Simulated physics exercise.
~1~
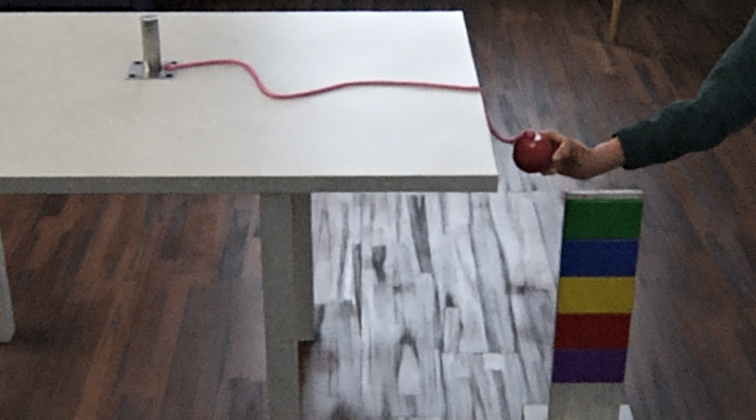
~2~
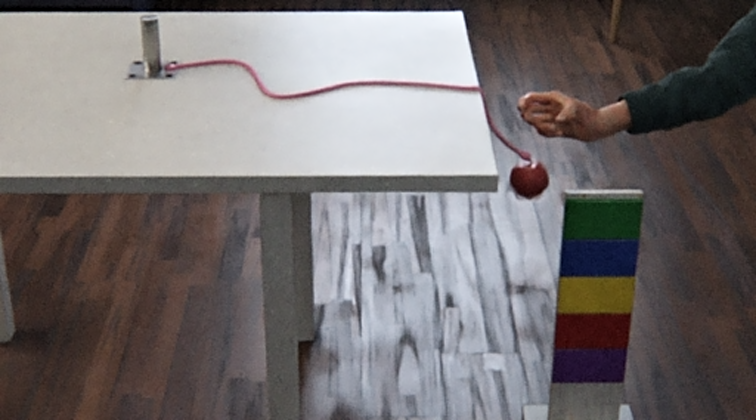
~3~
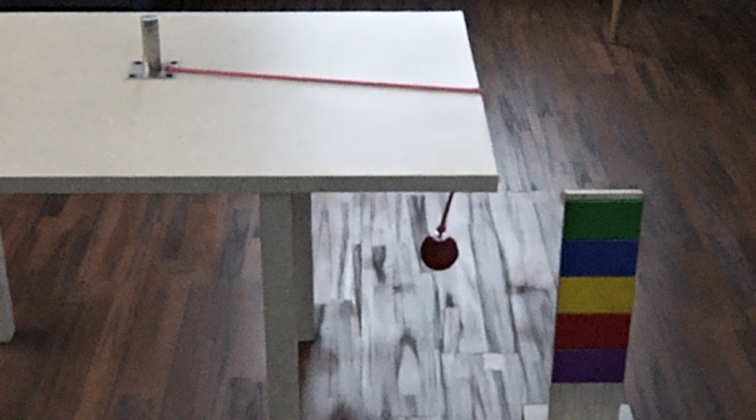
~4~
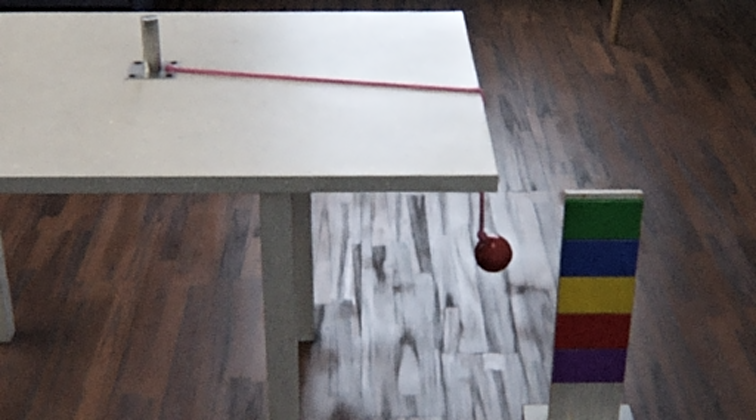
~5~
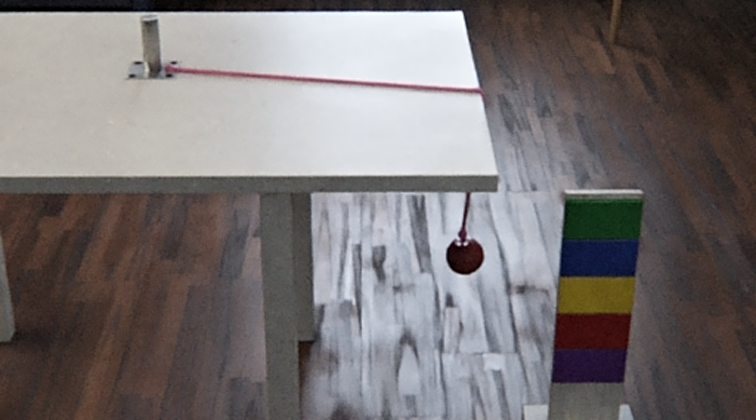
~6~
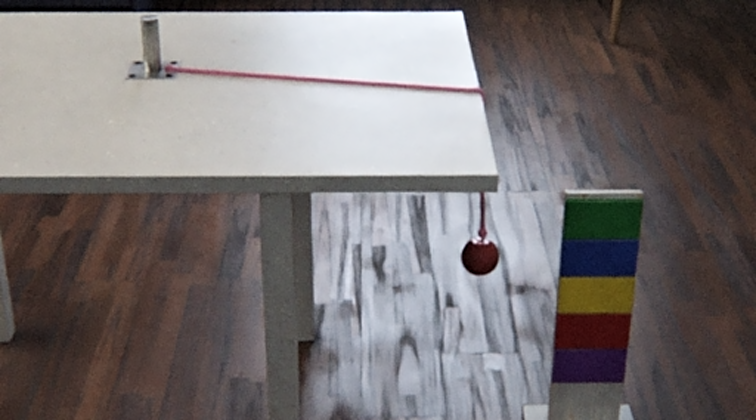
A hand let go of a red apple tied by a red cord to a post on a white table, and it dropped past the edge, swung left, then back and forth in shrinking swings, ending up hanging level with the blue band.
